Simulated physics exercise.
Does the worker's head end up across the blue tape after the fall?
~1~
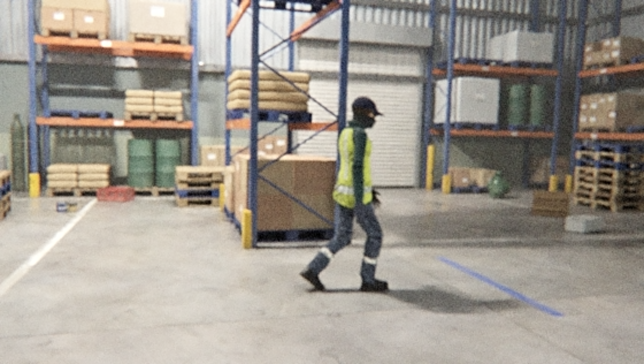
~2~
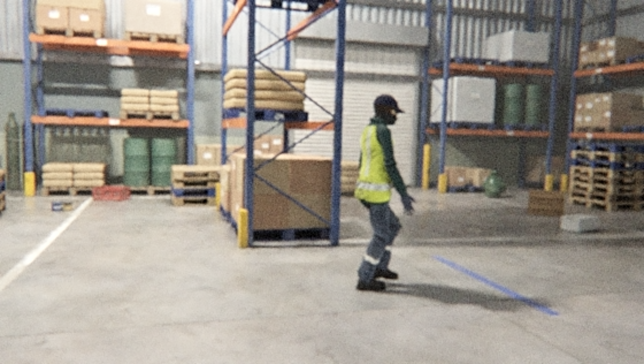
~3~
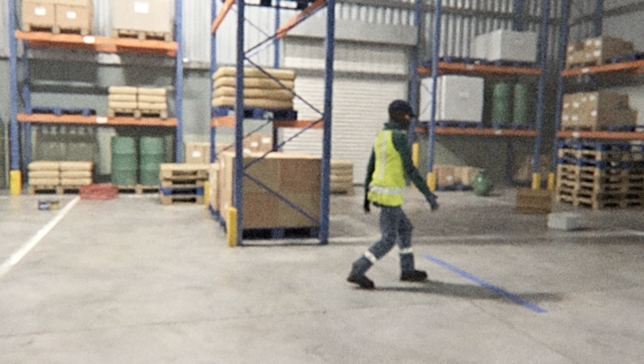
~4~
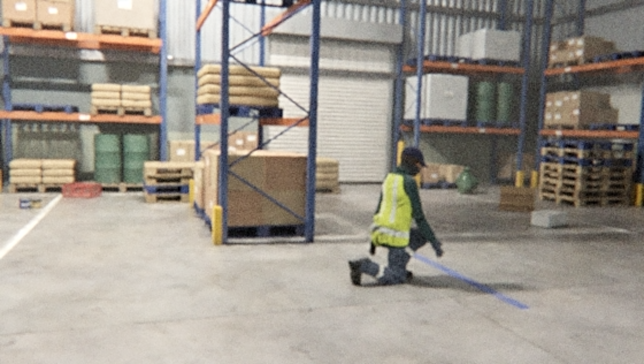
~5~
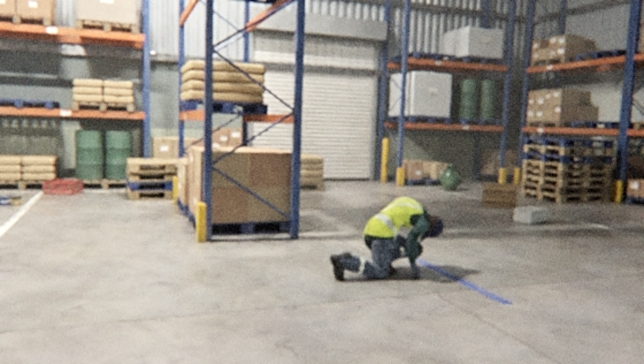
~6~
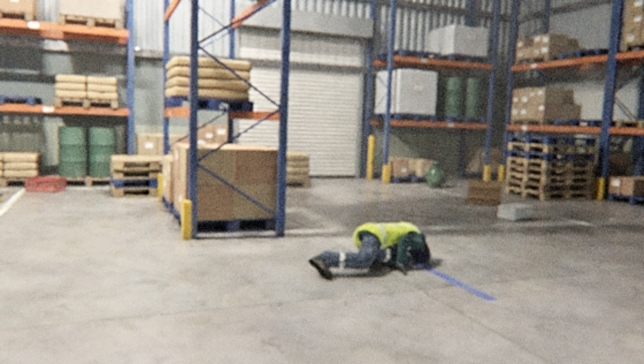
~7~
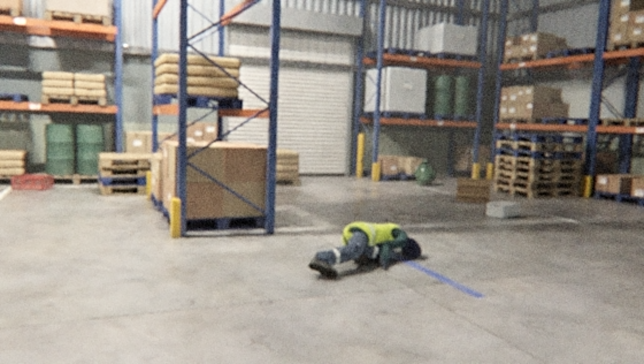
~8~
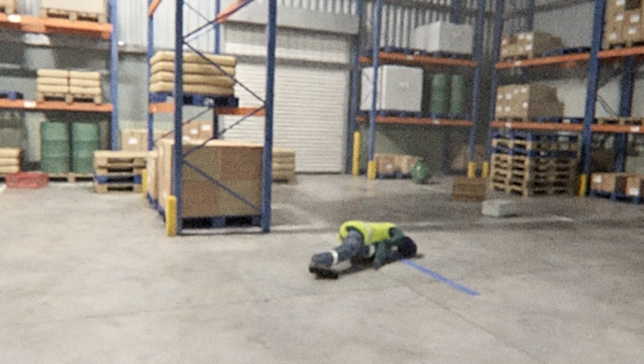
Yes, the worker's head crosses the blue tape as the worker ends up lying on the floor.
